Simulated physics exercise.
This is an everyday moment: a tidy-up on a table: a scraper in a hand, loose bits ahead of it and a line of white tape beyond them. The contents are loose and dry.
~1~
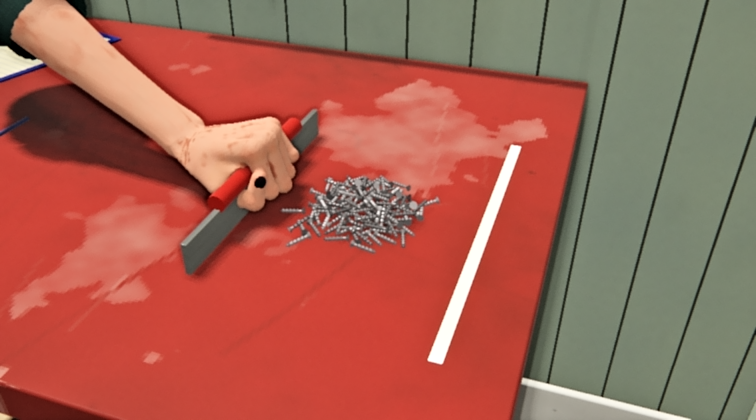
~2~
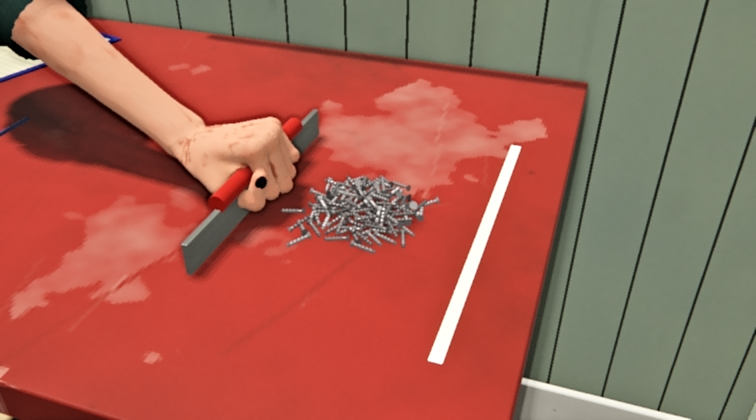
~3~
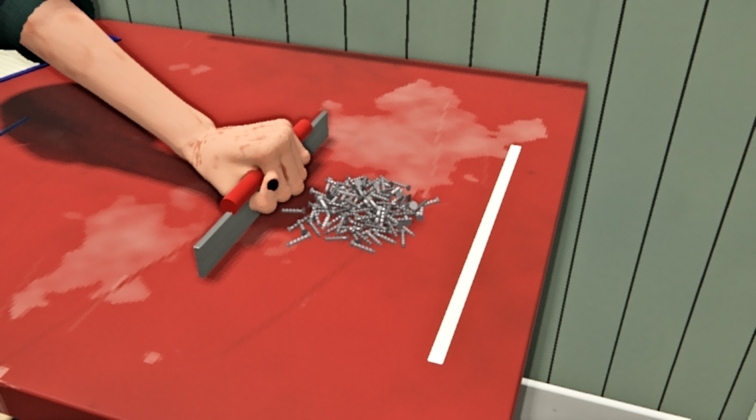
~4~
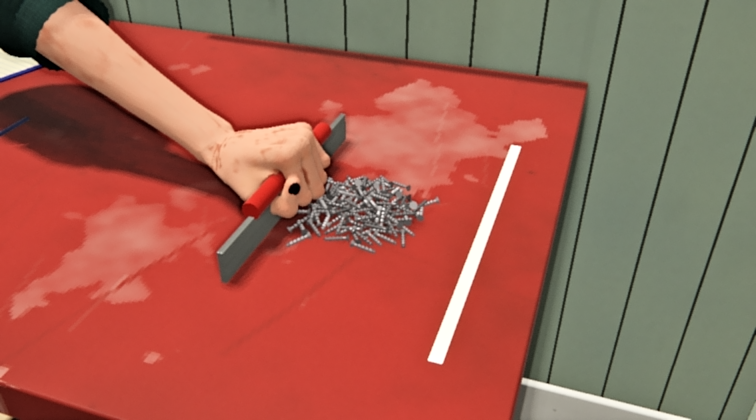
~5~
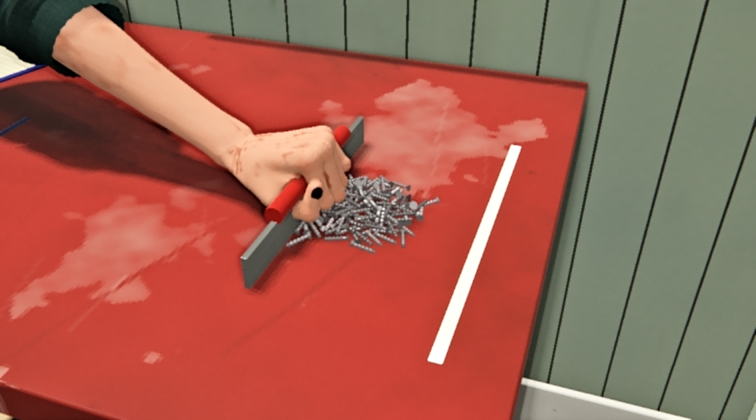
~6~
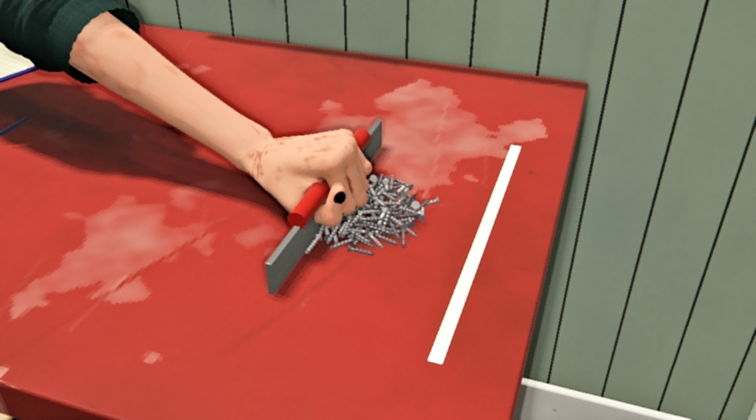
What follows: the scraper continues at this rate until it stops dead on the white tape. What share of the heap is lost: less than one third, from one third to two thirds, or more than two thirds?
Beneath a third.
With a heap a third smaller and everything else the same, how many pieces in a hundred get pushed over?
I'd expect around 10 per cent.
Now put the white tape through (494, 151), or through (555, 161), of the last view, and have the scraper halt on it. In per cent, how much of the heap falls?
Roughly 0 and 100 percent, in that order.
Shortly afterwards, scraper still moving, near (413, 194); heap all on the table, its front near (487, 240).
Next, scraper stopped at the white tape; heap a little over the edge.
Some moments later, scraper stopped at the white tape; heap near a quarter over the edge.
In the end, scraper stopped at the white tape; heap near a quarter over the edge.
